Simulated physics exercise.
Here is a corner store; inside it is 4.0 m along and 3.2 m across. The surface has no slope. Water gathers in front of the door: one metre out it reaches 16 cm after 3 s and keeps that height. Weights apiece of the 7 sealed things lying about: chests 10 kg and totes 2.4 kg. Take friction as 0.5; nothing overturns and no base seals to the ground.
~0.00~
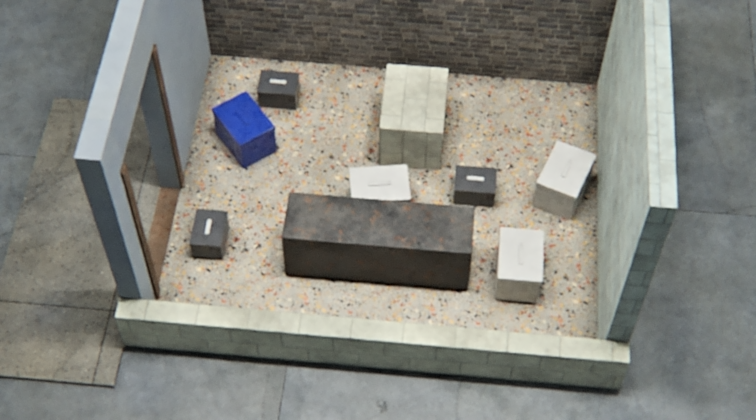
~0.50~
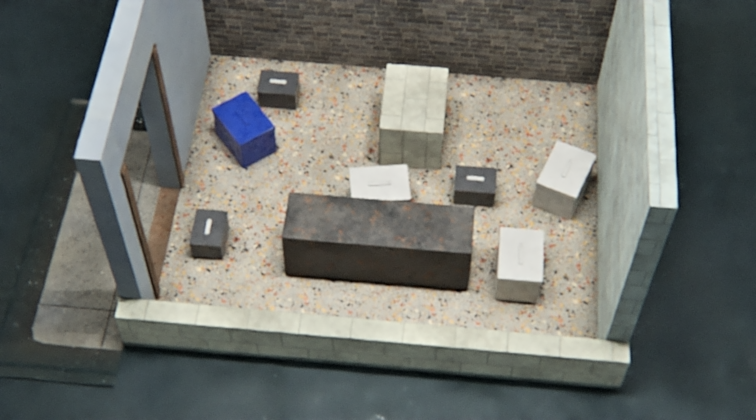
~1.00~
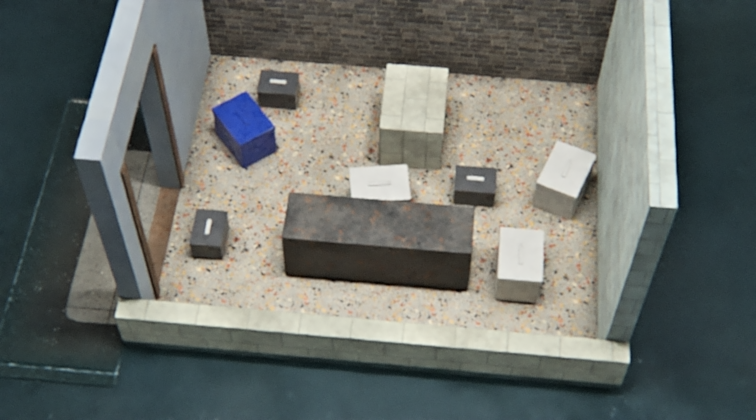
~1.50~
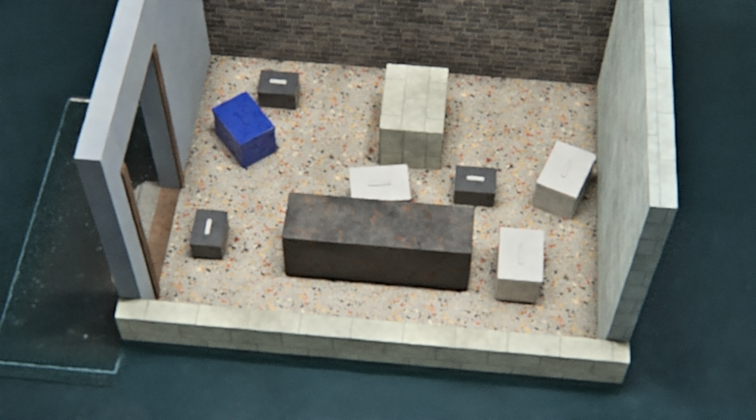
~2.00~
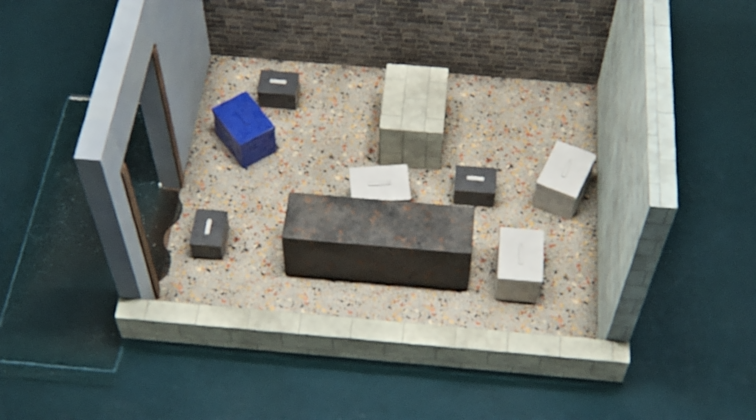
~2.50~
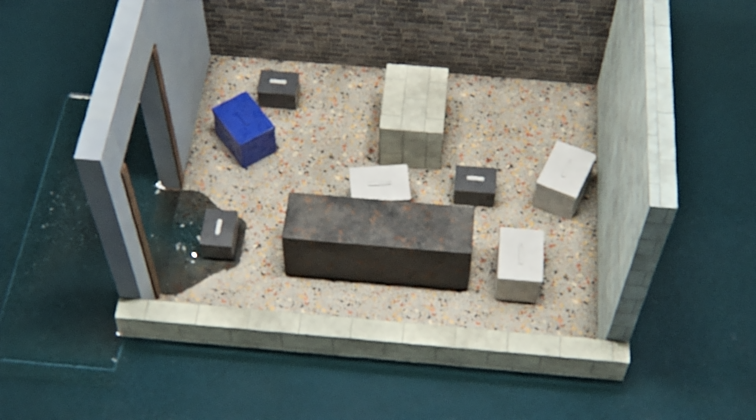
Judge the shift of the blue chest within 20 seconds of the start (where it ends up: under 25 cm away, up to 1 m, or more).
The blue chest moves a short way.
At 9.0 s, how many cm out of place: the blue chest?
Roughly 0 cm by then.
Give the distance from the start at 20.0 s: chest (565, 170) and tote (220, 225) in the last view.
In turn: 40 cm, 80 cm.
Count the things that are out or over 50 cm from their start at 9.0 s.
I count 2.
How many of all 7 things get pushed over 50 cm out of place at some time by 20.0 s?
7 of them.
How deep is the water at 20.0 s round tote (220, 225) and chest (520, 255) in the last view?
About 12 and 14 cm.
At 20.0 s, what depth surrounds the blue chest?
About 11 cm.
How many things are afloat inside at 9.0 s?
I count 6.
After 4.0 s the blue chest is near (243, 118), 0.0 m from its start, aground; 1 afloat.
After 9.0 s the blue chest is near (243, 118), 0.0 m from its start, aground; 6 afloat.
After 16.0 s the blue chest is near (240, 72), 0.5 m from its start, afloat; 7 afloat.
After 20.0 s the blue chest is near (297, 102), 0.5 m from its start, afloat; 7 afloat.
